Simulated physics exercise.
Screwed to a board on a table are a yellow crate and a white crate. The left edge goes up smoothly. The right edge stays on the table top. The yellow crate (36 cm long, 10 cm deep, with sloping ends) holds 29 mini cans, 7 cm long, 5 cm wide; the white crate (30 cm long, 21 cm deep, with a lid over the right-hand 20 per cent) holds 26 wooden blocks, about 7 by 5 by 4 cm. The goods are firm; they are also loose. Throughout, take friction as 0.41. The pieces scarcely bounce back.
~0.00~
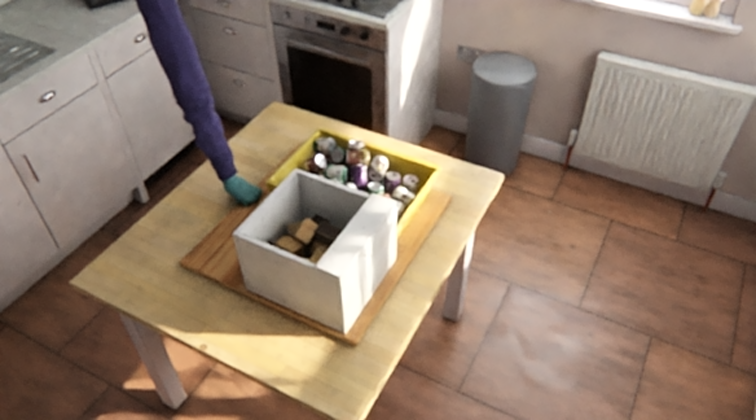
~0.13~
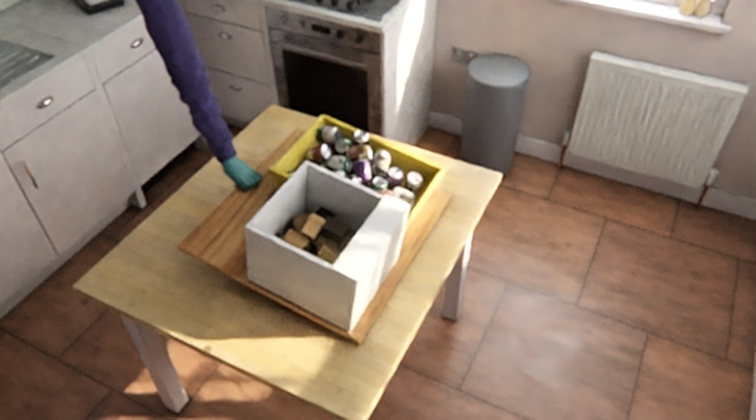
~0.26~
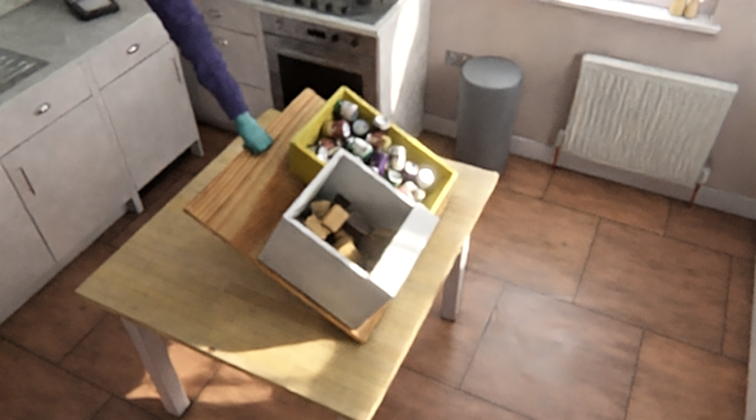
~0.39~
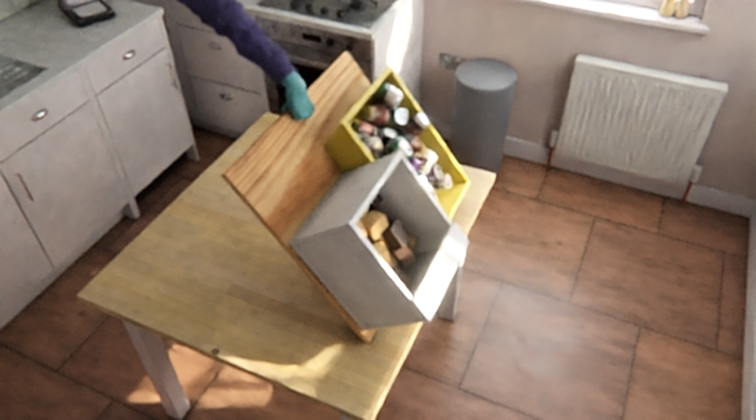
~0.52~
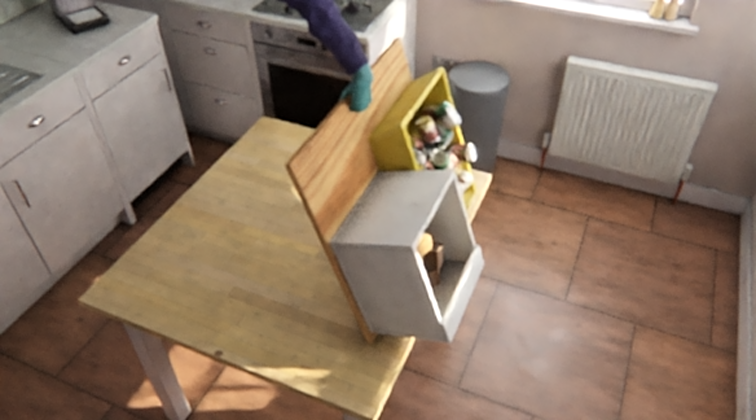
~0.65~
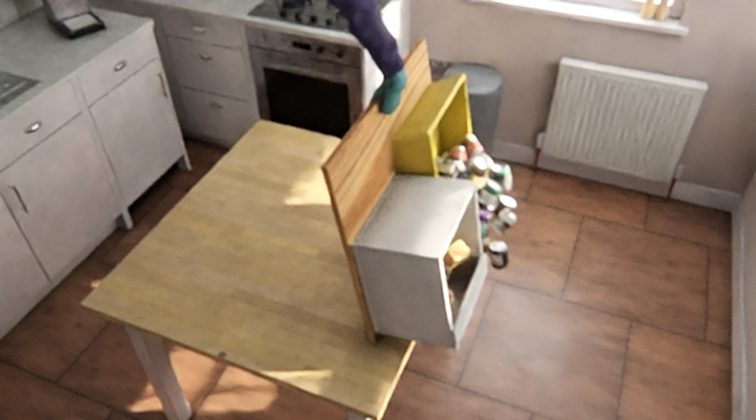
The video shows a gloved hand raising the left side of a wooden board on a kitchen table, tilting its yellow and white crates steeply rightward until many small cans tumble from the yellow crate while wooden blocks remain in the white one.
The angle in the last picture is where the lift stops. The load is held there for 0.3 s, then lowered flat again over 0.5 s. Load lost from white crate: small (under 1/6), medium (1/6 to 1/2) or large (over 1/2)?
Small.
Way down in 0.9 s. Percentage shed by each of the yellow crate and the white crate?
In that case yellow crate 100 %, white crate 0 %.
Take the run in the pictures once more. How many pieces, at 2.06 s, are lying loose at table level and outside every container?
Around 1 in all.
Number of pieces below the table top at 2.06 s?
Around 25.
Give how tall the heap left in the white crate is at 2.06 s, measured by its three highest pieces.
17 cm, more or less.
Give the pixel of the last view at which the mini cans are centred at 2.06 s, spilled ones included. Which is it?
In the last view they're centred near (551, 409).
After 0.87 s, tilt 80°; 24 of 29 out of the yellow crate and 0 of 26 out of the white crate.
After 1.16 s, tilt 50°; 27 of 29 out of the yellow crate and 0 of 26 out of the white crate.
After 1.55 s, tilt 0°; 27 of 29 out of the yellow crate and 1 of 26 out of the white crate.
When it is over (at 2.06 s), 27 of 29 out of the yellow crate and 1 of 26 out of the white crate. Asked share, 1 of 26, 4 per cent.
